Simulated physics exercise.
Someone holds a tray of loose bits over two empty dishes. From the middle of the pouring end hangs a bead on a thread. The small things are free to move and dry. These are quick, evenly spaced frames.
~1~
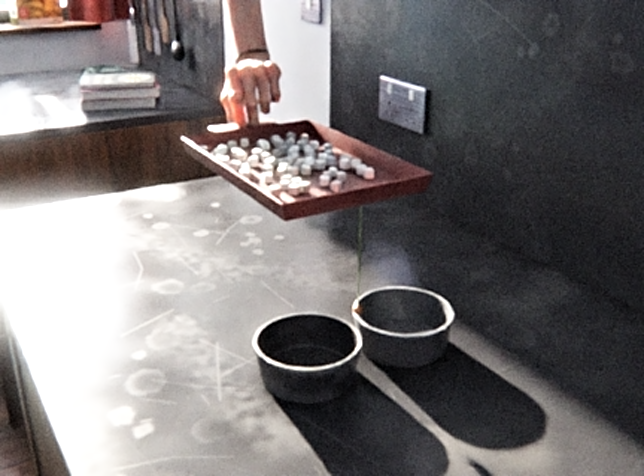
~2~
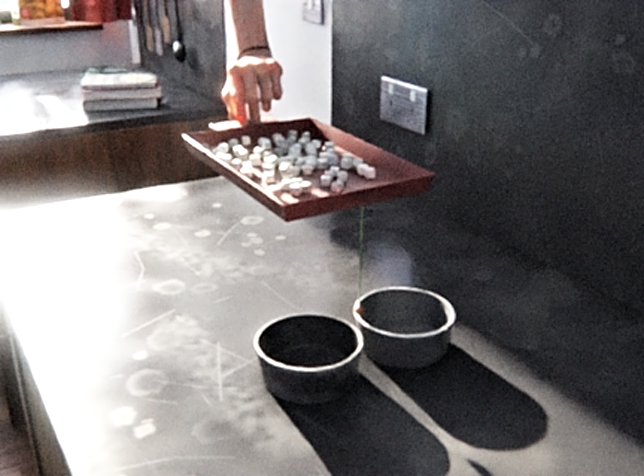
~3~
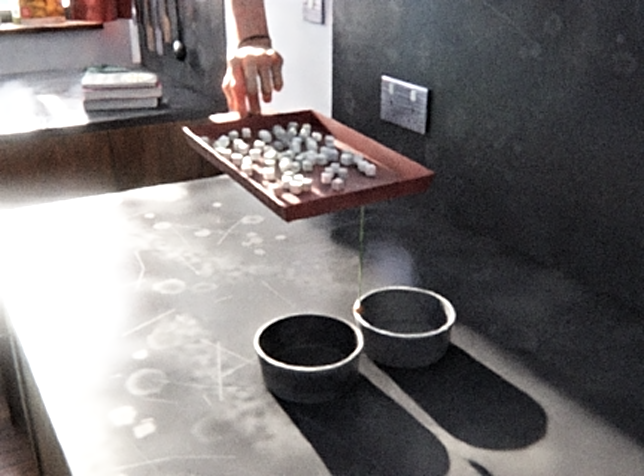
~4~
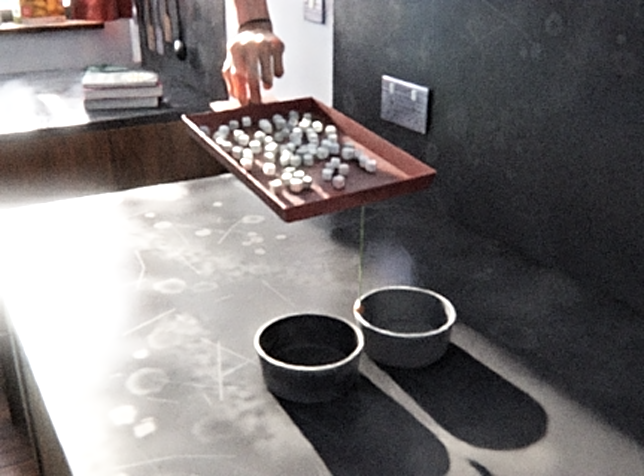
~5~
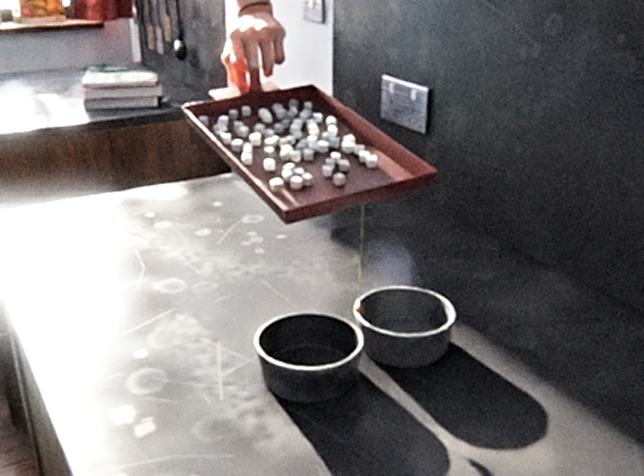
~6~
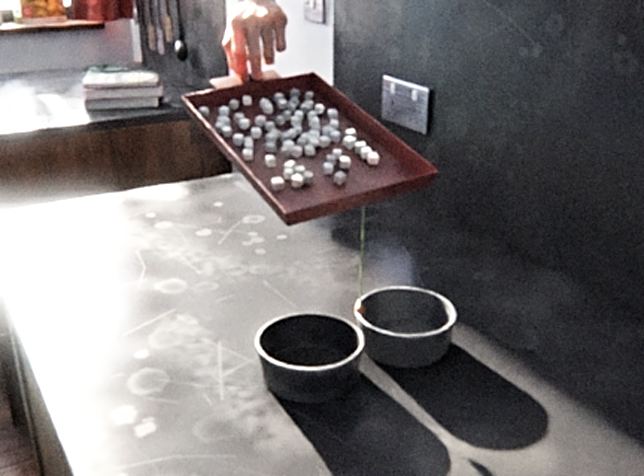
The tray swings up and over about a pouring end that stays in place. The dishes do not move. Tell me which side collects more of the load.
Left.
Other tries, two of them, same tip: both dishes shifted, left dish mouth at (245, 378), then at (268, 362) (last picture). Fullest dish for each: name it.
Note: Try one - the dish on the right side; try two - the dish on the left side.
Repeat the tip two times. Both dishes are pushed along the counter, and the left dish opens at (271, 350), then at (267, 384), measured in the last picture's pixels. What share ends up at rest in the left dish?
30, then 30 %.
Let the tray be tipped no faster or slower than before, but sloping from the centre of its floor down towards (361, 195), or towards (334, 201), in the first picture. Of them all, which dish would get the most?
Results - the dish on the right side first, the dish on the left side second.
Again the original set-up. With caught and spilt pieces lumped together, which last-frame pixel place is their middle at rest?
(334, 388).
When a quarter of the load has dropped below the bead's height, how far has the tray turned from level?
It's turned some 110 degrees by then.
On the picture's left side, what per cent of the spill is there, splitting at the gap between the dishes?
40 per cent or thereabouts.
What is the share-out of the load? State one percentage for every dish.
Left dish: 40 per cent; right dish: 0 per cent.
Soon after the last picture, tray tipped steeply; all on the tray.
A little later, tray tipped right over; nearly all on the tray; a stray few outside both.
Later still, tray tipped past a quarter turn; about a third in the left dish; about two thirds outside both.
At rest, tray tipped past a quarter turn; about a third in the left dish; none in the right dish; about two thirds outside both.
